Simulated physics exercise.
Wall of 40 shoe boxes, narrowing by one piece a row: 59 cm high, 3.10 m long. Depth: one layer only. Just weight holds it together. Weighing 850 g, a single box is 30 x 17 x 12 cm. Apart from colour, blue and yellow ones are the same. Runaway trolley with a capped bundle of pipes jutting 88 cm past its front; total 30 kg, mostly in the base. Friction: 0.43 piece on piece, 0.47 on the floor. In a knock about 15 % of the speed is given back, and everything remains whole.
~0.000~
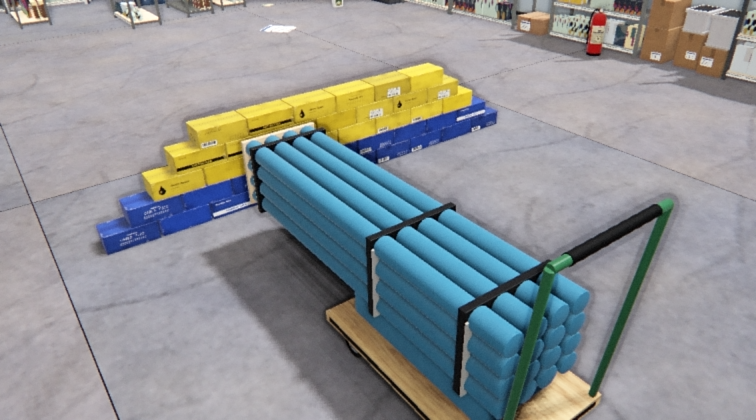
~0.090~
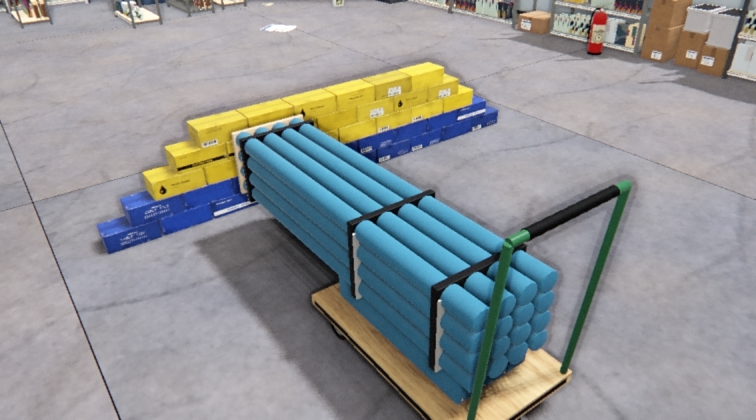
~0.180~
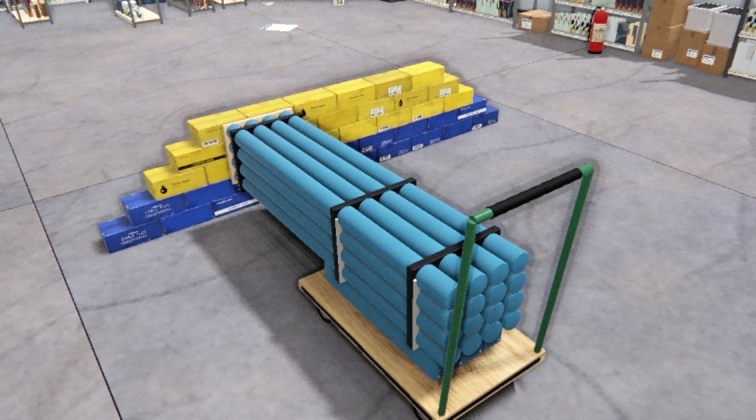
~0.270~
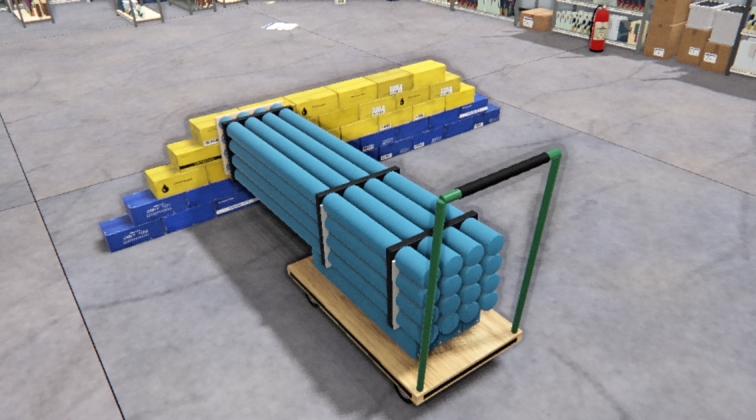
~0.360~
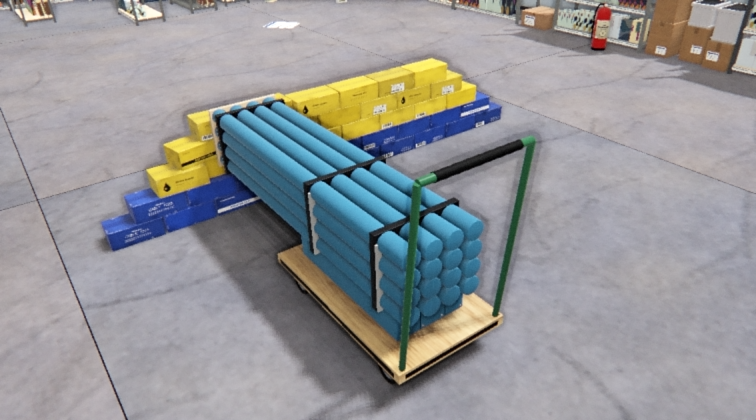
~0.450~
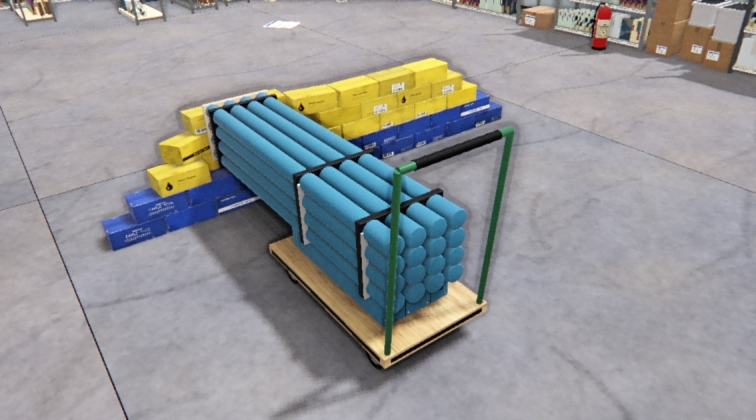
In a warehouse, a flat wooden cart with a green handle carried a long stack of blue tubes toward a low wall of yellow and blue boxes, then pushed into it, nudging a few boxes.
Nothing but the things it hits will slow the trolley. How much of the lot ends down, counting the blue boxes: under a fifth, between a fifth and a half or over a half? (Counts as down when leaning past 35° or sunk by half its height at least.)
I'd put it at fewer than a fifth of them.
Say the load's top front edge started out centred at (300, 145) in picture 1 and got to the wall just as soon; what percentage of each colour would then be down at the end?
Blue 20%, yellow 40%.
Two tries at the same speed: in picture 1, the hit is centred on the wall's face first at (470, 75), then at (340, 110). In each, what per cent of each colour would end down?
Down by colour - blue: 10%, then 10%; yellow: 10%, then 40%.
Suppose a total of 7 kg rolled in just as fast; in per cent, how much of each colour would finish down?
For blue it's 0, for yellow it's 40 in a hundred.
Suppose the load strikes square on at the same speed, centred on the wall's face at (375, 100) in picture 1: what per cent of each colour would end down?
Blue 0 %, yellow 40 %.
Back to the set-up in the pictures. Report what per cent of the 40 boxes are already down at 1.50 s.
20 per cent.
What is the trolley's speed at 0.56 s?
Speed: Close to 1.0 m/s.
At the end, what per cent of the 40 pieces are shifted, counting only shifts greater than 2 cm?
40 in a hundred.
After 0.56 s, load 26 cm past the wall's line, still rolling; none of the 19 blue boxes down (4 of 40 in all colours); top blue box unmoved; top yellow box leaning 6°.
After 0.82 s, load 51 cm past the wall's line, still rolling; none of the 19 blue boxes down (8 of 40 in all colours); top blue box unmoved; top yellow box leaning 45°, 14 cm lower.
After 1.50 s, load 1.06 m past the wall's line, still rolling; none of the 19 blue boxes down (8 of 40 in all colours); top blue box unmoved; top yellow box leaning 56°, 36 cm lower.
At rest (2.4 s), load 1.16 m past the wall's line, stopped; none of the 19 blue boxes down (8 of 40 in all colours); top blue box unmoved; top yellow box leaning 56°, 36 cm lower. That is 0 per cent. As the last picture would show them, middles, top blue box near (157, 202), top yellow box near (319, 134).
